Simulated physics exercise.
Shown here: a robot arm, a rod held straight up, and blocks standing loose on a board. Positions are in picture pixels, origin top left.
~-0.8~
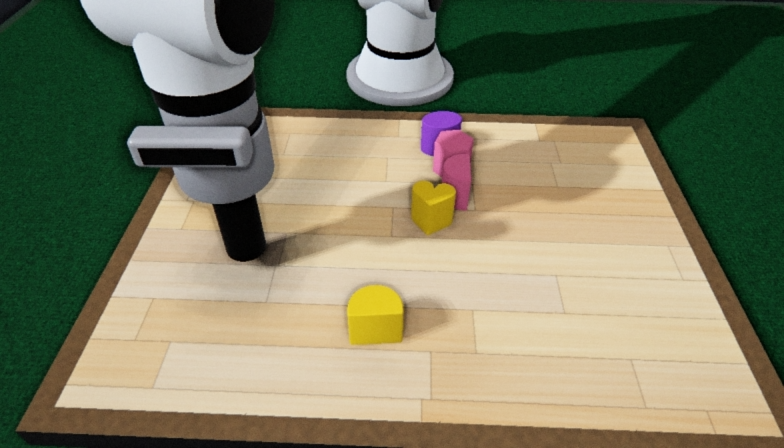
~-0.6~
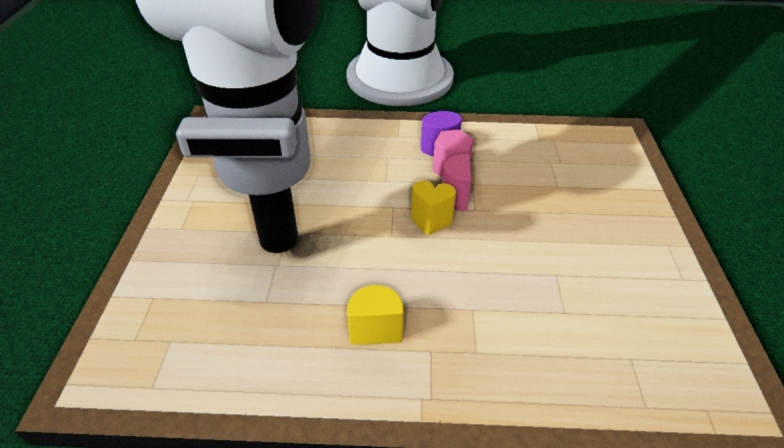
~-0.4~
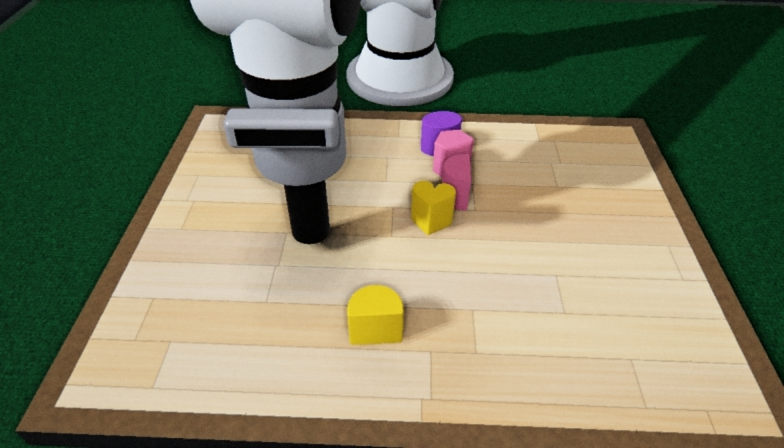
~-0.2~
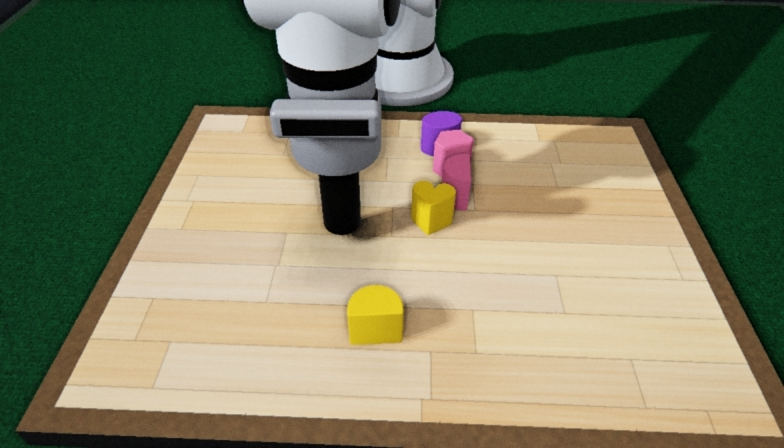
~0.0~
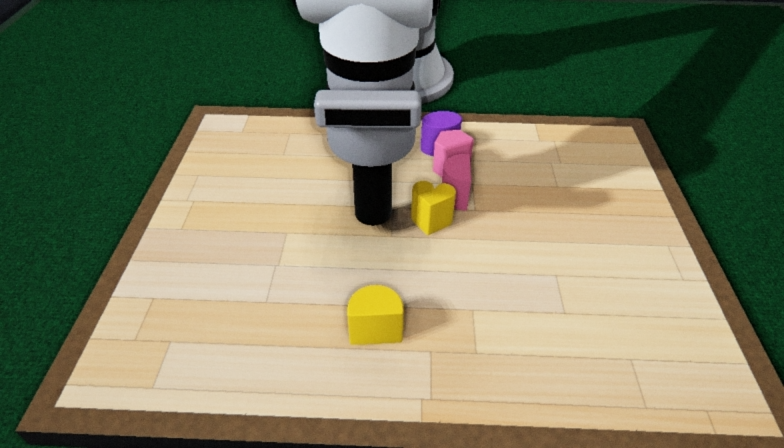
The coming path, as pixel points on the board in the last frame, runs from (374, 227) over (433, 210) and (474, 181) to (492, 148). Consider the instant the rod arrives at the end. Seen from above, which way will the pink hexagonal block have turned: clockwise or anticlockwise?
The pink hexagonal block rotates counterclockwise.
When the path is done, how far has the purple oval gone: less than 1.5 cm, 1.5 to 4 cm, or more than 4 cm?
It shifts 1.5 to 4 cm.
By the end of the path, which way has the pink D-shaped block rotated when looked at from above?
Looking down, it rotates clockwise.
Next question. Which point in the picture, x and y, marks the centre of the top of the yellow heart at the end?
My prediction: (480, 187).
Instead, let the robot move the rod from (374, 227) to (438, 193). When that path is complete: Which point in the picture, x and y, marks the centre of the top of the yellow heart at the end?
If I read the scene right, the answer is (454, 187).
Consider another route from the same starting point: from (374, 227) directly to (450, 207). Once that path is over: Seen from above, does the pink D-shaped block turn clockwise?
The answer is no.
What follows on the original path. One third of the way, rod at (435, 196); yellow heart at (468, 190), turned 60° clockwise; pink D-shaped block at (467, 164), turned 35° anticlockwise.
Two thirds of the way, rod at (476, 168); yellow heart at (480, 187), turned 100° clockwise; purple oval at (441, 117); pink hexagonal block at (458, 134), turned 25° anticlockwise; pink D-shaped block at (507, 145).
At the end, rod at (494, 136); yellow heart at (480, 187), turned 100° clockwise; purple oval at (431, 109), turned 55° anticlockwise; pink hexagonal block at (464, 111), turned 90° anticlockwise; pink D-shaped block at (526, 133), turned 60° clockwise.
